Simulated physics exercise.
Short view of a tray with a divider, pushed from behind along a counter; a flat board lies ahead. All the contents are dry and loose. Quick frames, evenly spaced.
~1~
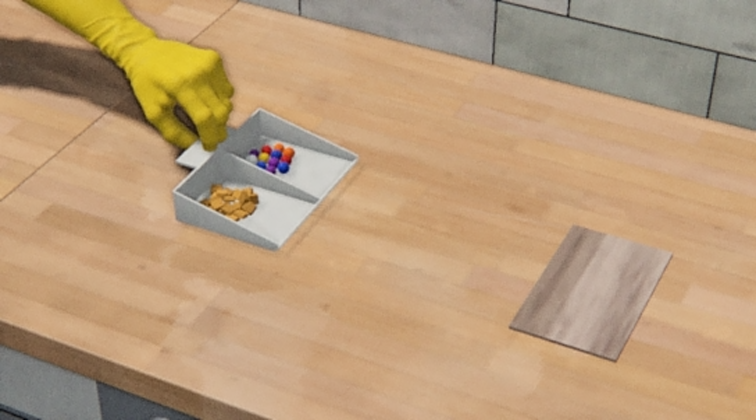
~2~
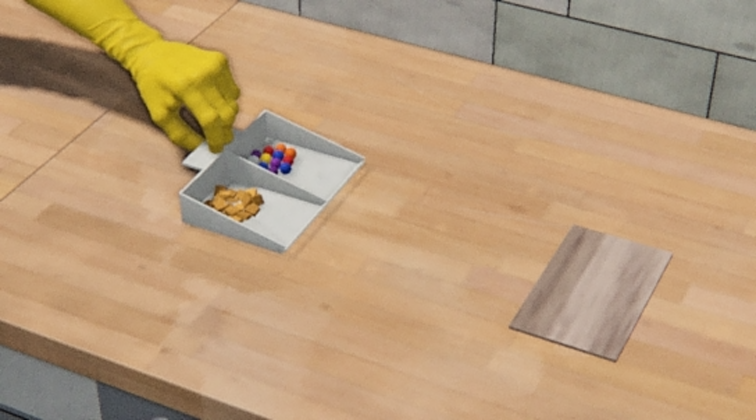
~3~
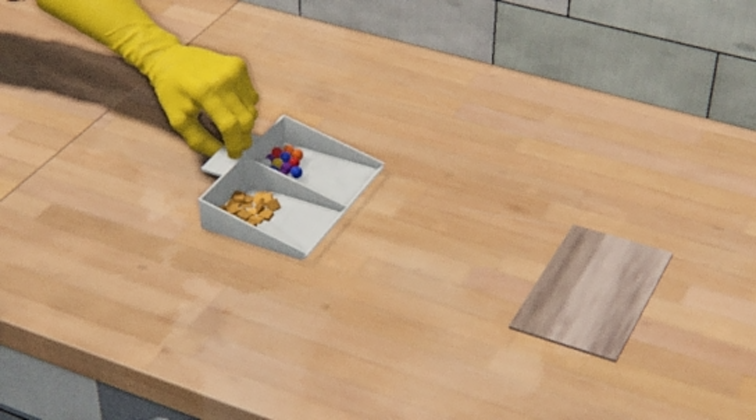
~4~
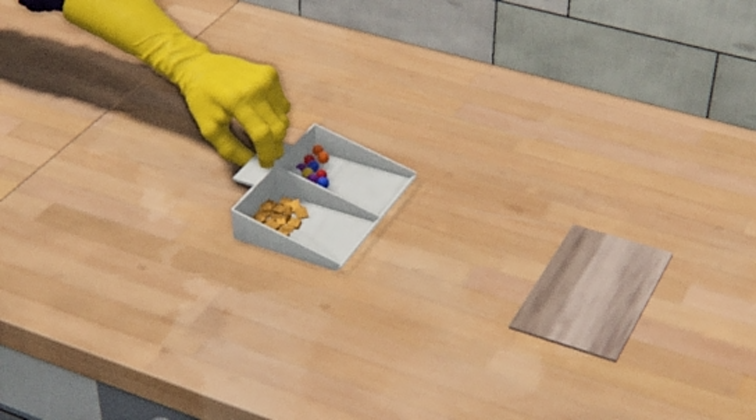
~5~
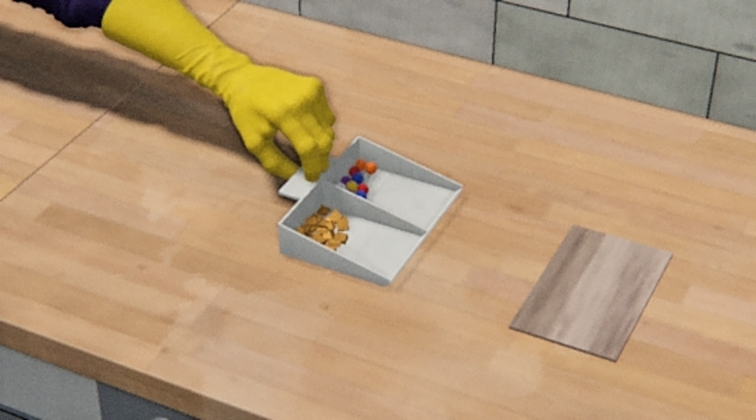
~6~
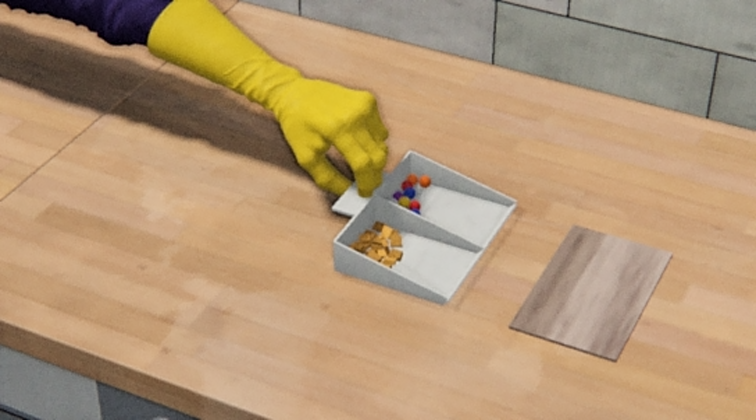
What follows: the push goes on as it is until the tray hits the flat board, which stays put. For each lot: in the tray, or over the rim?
The front lot spills some. Back lot: It spills some.
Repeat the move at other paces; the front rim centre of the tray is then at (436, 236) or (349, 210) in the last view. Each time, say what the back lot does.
First place: Some lost; second place: Nothing lost.
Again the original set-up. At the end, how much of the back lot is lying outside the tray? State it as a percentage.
About 80%.
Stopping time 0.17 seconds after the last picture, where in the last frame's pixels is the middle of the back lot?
Its middle is roughly at (557, 237) in the last frame.
Then, 0.04 s after the last picture, tray still sliding, front rim near (524, 263); front lot all inside; back lot all inside.
Then, 0.17 s after the last picture, tray stopped at the flat board; front lot about a quarter out of the tray; back lot about a quarter out of the tray.
Then, 0.38 s after the last picture, tray stopped at the flat board; front lot about half out of the tray; back lot most out of the tray.
By the end, tray stopped at the flat board; front lot about half out of the tray; back lot most out of the tray.
